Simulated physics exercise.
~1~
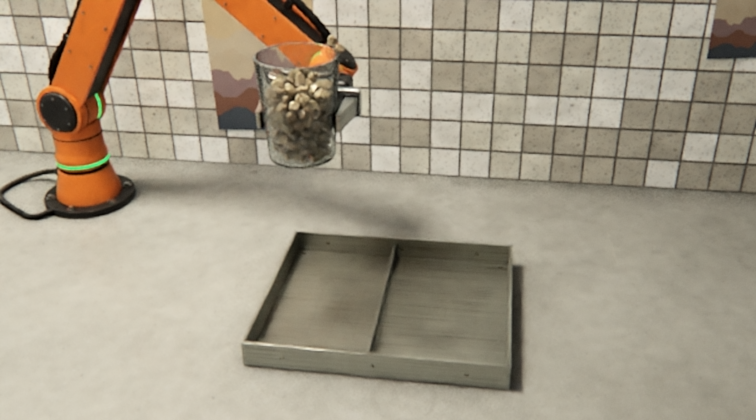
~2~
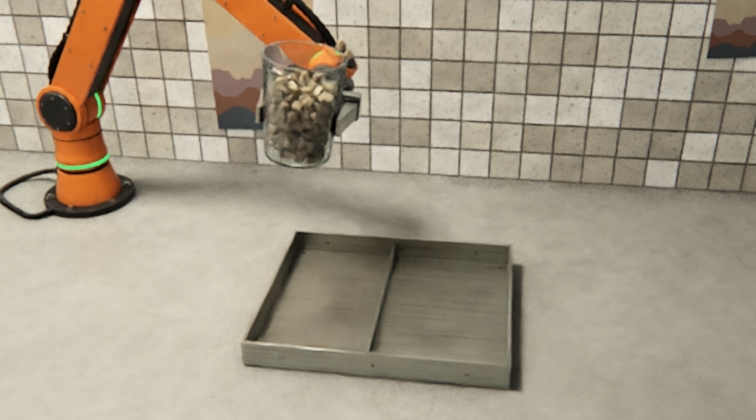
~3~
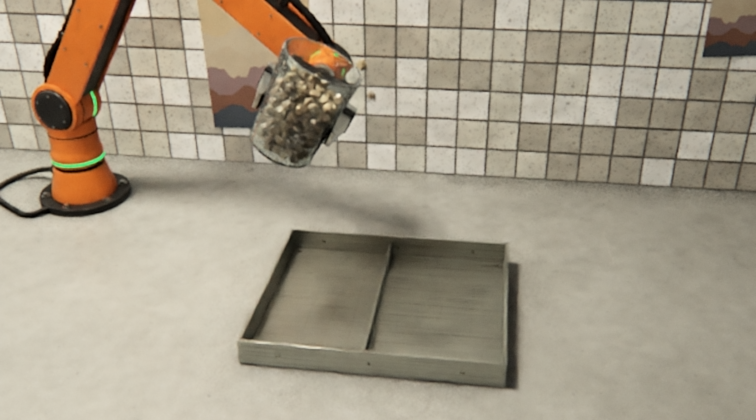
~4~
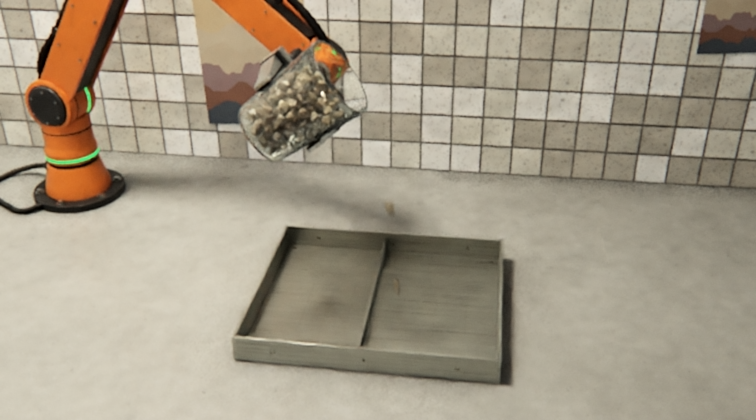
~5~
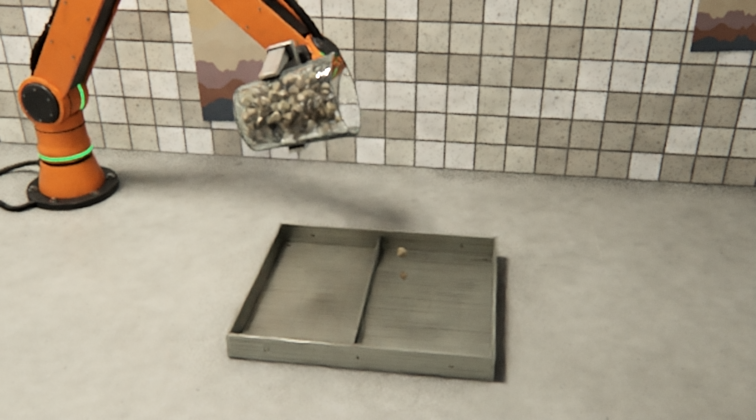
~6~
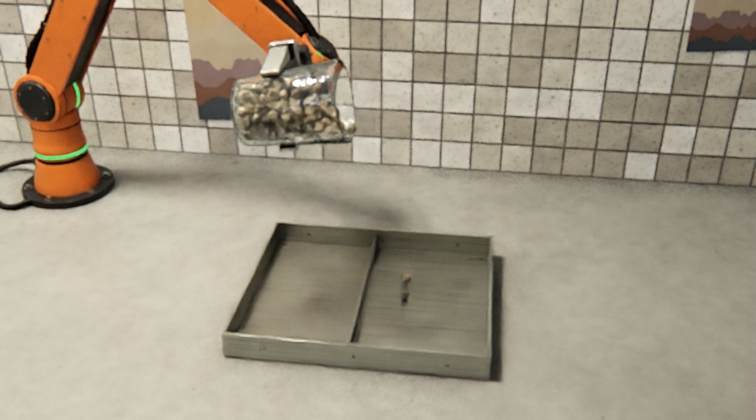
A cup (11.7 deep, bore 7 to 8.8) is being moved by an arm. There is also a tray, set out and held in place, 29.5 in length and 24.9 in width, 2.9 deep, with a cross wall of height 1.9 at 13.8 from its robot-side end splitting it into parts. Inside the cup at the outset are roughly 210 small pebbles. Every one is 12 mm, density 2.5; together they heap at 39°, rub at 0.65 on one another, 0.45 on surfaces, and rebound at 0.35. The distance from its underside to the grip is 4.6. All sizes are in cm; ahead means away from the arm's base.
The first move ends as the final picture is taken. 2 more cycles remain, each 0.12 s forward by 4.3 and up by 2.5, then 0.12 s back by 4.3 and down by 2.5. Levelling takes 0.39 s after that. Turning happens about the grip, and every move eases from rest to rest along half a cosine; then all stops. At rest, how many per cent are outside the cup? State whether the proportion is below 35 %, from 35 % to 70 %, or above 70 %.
The proportion is above 70 %.
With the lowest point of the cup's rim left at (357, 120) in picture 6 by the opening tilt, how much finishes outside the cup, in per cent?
My estimate is some 45 per cent.
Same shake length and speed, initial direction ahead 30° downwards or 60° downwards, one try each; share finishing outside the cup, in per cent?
Roughly 30 per cent, then 5 per cent.
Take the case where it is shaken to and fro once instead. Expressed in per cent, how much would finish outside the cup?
Result: Approximately 65 per cent.
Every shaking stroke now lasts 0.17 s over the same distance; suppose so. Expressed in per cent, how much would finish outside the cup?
40 %.
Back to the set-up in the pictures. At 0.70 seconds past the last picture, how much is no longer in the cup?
Around 80 % has gone out so far.
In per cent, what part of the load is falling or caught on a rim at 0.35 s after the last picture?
Logged share: Close to 27 per cent.
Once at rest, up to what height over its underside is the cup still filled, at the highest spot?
About 4.0 cm.
Then, 0.35 s on, tilted 80° forward, highest piece 28 above the table; 91 in the cup, 65 in the far-side part, 1 in the robot-side part, 57 in flight or on a rim.
Then, 0.70 s on, tilted 33° forward, highest piece 30 above the table; 159 in the far-side part, 42 in the cup, 6 in the robot-side part, 6 on the table or floor, 1 in flight or on a rim.
Then, 1.07 s on, level, highest piece 25 above the table; 160 in the far-side part, 42 in the cup, 6 in the robot-side part, 6 on the table or floor.
Then, 2.12 s on, level, highest piece 25 above the table; 160 in the far-side part, 42 in the cup, 6 in the robot-side part, 6 on the table or floor.
In the end, 160 in the far-side part, 42 in the cup, 6 in the robot-side part, 6 on the table or floor. That is 80 % outside the cup.
